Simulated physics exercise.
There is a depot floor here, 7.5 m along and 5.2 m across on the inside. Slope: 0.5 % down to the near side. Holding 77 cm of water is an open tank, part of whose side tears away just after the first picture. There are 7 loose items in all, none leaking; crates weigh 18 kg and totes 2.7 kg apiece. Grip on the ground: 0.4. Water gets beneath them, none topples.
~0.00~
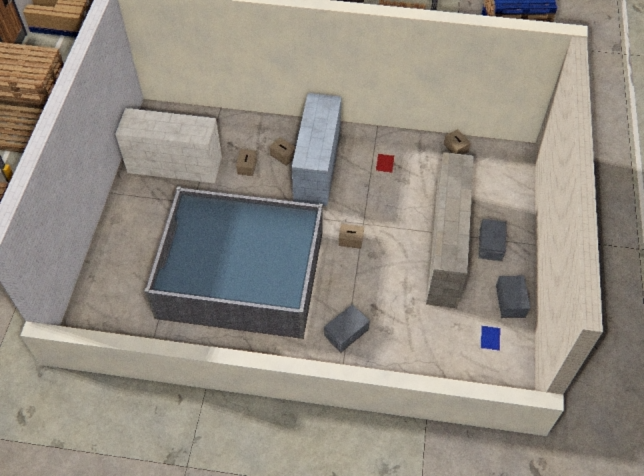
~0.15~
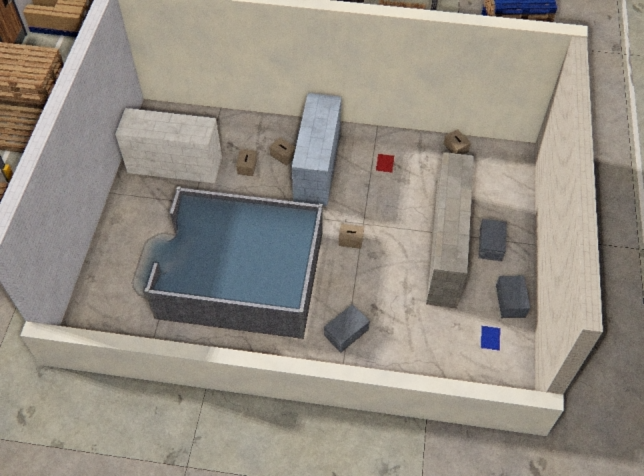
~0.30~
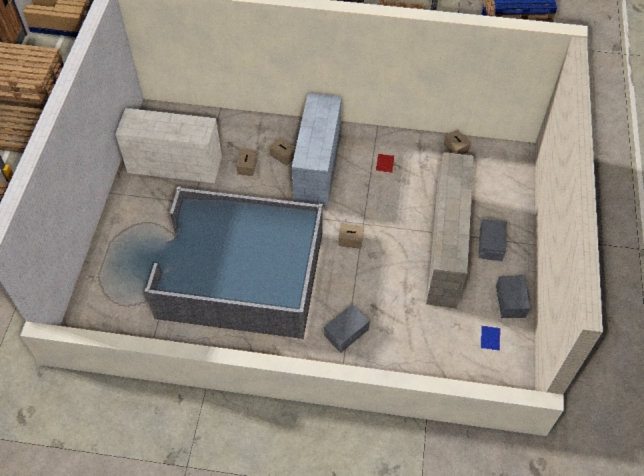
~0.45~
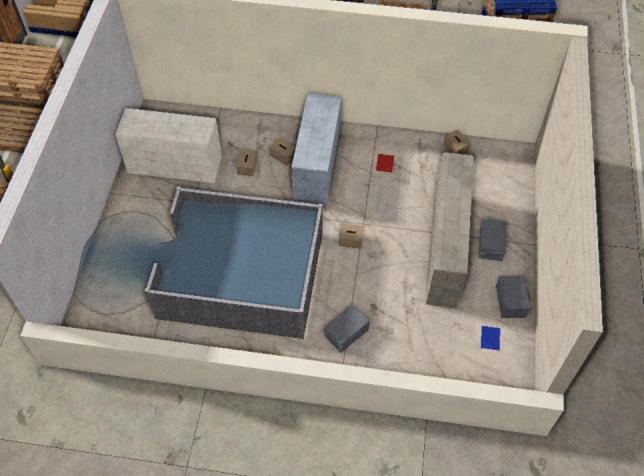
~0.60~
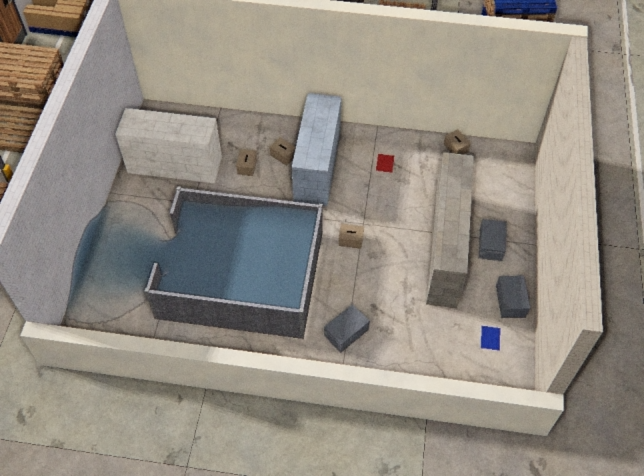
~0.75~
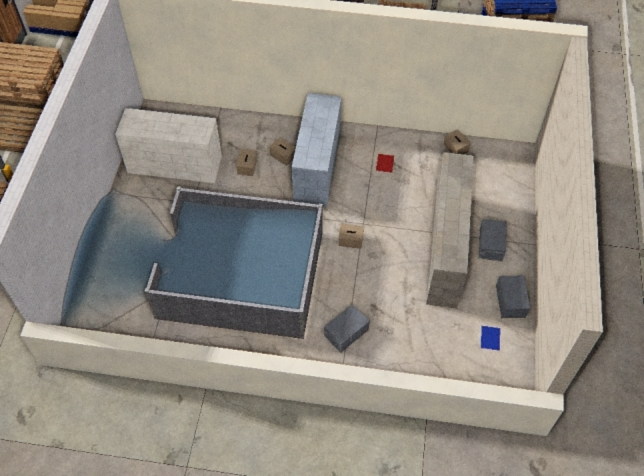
A large open tank of water inside a walled enclosure broke open on its left side, and water poured out, spreading across the floor to the left wall while the scattered boxes stayed still.
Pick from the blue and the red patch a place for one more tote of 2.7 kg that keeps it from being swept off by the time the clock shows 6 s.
The red patch.
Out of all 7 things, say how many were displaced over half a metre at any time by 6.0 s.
3.
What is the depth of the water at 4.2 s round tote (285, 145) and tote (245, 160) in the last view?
Roughly 8 and 3 cm.
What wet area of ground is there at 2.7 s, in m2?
Roughly 16 m2.
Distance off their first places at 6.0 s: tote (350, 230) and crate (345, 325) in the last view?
Respectively, 120 cm and 30 cm.
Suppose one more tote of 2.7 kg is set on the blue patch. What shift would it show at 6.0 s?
About 80 cm.
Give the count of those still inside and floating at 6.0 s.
The number is 3.
After 1.2 s on blue it would be 0 cm off in 0 cm of water; on red it would be 0 cm off in 0 cm of water.
After 2.7 s on blue it would be 0 cm off in 0 cm of water; on red it would be 0 cm off in 0 cm of water.
After 4.2 s on blue it would be 36 cm off in 5 cm of water; on red it would be 0 cm off in 0 cm of water.
After 6.0 s on blue it would be 76 cm off in 7 cm of water; on red it would be 14 cm off in 2 cm of water.
